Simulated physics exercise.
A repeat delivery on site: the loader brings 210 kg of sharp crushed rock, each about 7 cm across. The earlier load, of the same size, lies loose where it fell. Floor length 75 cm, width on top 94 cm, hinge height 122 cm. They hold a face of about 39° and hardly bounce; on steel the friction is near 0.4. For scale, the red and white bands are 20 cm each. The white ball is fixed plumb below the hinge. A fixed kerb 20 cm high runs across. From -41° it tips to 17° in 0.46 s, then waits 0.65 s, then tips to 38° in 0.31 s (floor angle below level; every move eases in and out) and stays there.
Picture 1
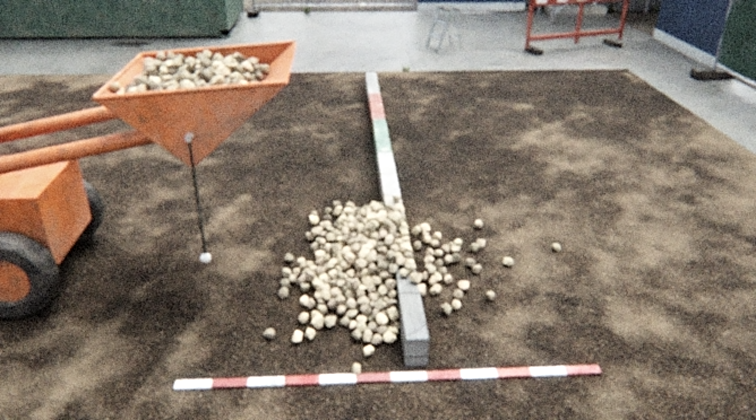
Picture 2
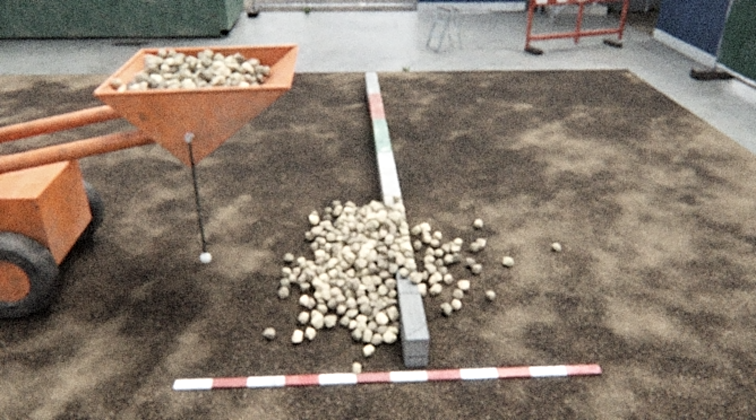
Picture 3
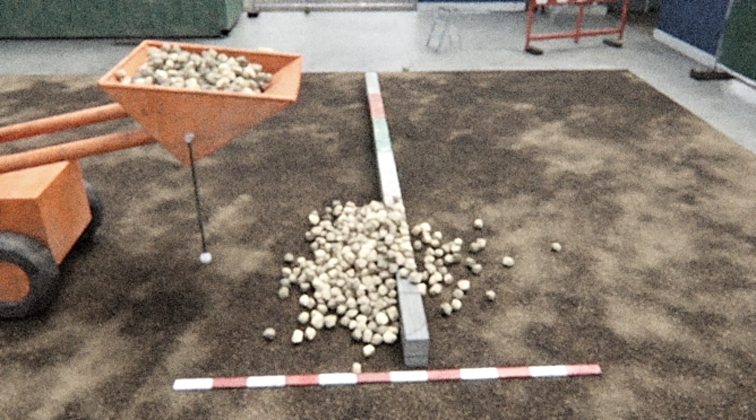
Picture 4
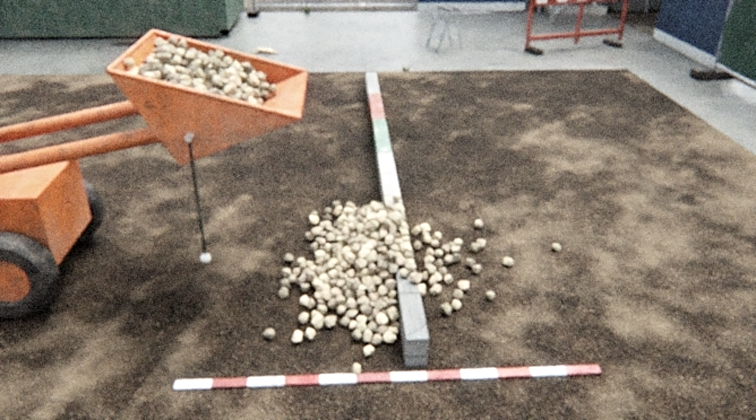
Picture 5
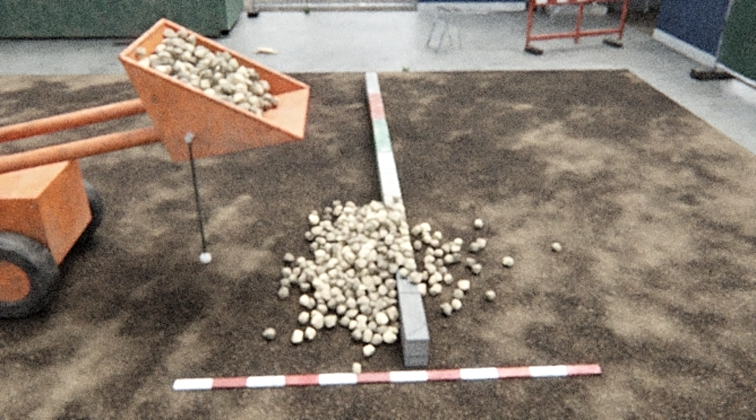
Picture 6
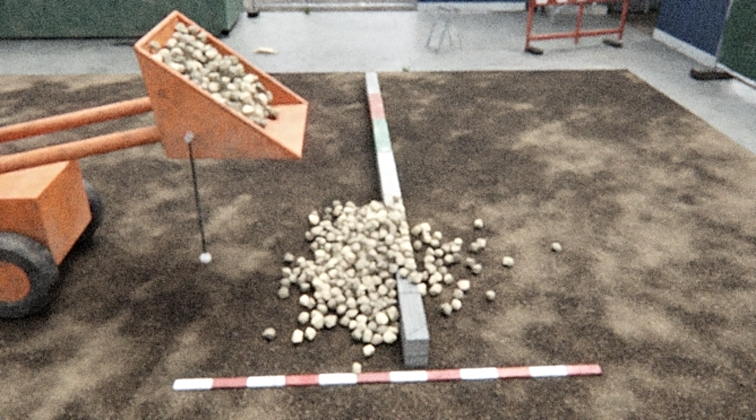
An orange loader bucket full of pale stones tilts steadily downward to the right.
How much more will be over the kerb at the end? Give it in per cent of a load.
Close to 1 parts in a hundred.
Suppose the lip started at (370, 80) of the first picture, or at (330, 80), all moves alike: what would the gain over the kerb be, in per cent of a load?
Near 50 per cent from the first place, 15 from the second.
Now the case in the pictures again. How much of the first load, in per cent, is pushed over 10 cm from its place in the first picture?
About 0 per cent.
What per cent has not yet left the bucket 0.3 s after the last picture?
It holds some 100 per cent.
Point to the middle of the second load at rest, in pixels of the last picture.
Near (323, 250).
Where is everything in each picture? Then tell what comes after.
In the first frame, the bucket is at -41°, its lip at (286, 83); the top of the load is at (199, 64). The earlier load is highest near (382, 220), 31 cm above ground level, 93 % on this side of the kerb, 7 % over the kerb.
In the second frame, the bucket is at -38°, its lip at (289, 87); the top of the load is at (180, 64).
In the third frame, the bucket is at -31°, its lip at (295, 100); the top of the load is at (164, 57).
In the fourth frame, lip at (300, 118), floor tilted -21°, highest stones at (165, 50).
In the fifth frame, lip at (302, 138), floor tilted -10°, highest stones at (173, 43).
In the sixth frame, lip at (300, 157), floor tilted 1°, highest stones at (183, 37).
Then, 0.1 s after the last picture the floor is at 14°; in per cent of one load, 100 in the bucket, 93 on this side of the kerb, 7 over the kerb; the foremost stones are at (492, 255).
Then, 0.3 s after the last picture the floor is at 17°; in per cent of one load, 100 in the bucket, 93 on this side of the kerb, 7 over the kerb; the foremost stones are at (492, 255).
Then, 1.6 s after the last picture the floor is at 38°; in per cent of one load, 13 in the bucket, 179 on this side of the kerb, 8 over the kerb; the foremost stones are at (510, 252).
Then, 4.0 s after the last picture the floor is at 38°; in per cent of one load, 0 in the bucket, 192 on this side of the kerb, 8 over the kerb; the foremost stones are at (512, 252). Net gain over the kerb, 1.
